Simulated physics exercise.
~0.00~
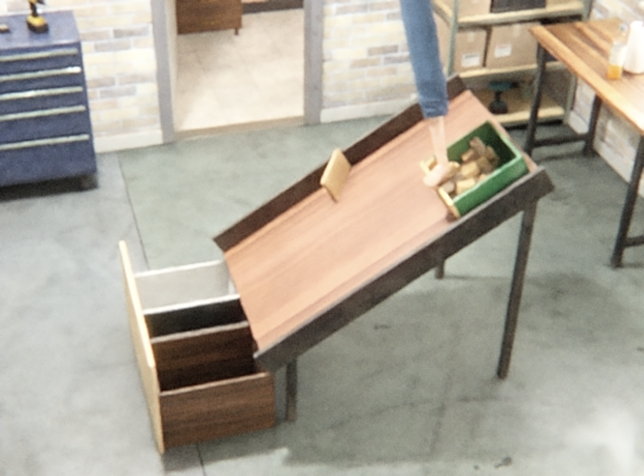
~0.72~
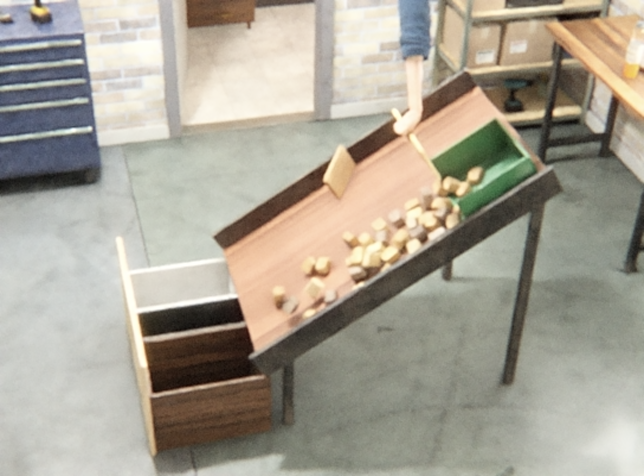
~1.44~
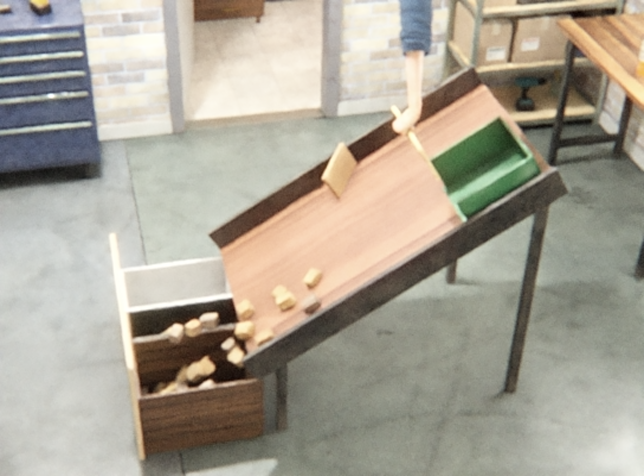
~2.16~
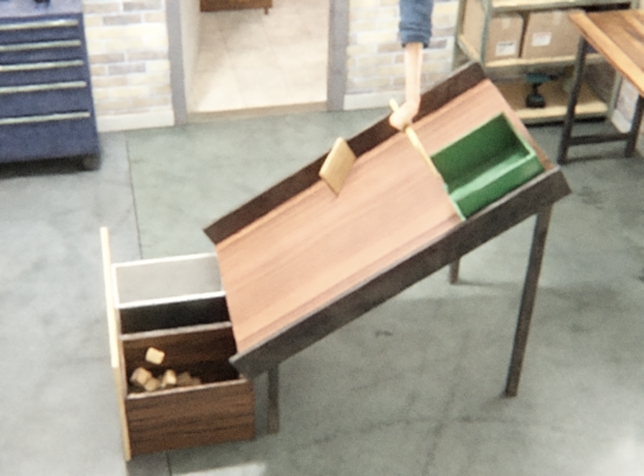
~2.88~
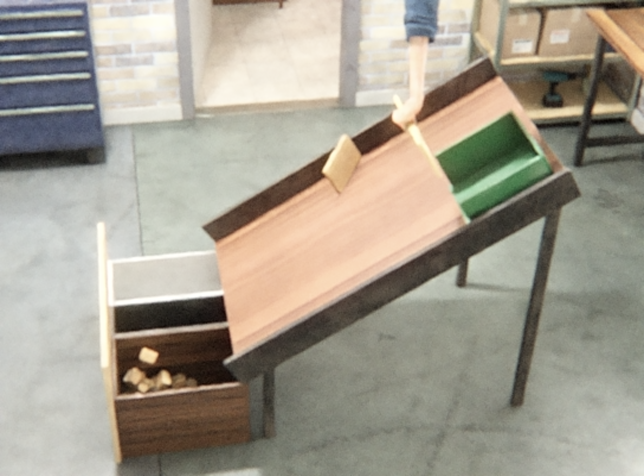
A hand opens a green pen and wooden blocks tumble down a sloping table into tubs.
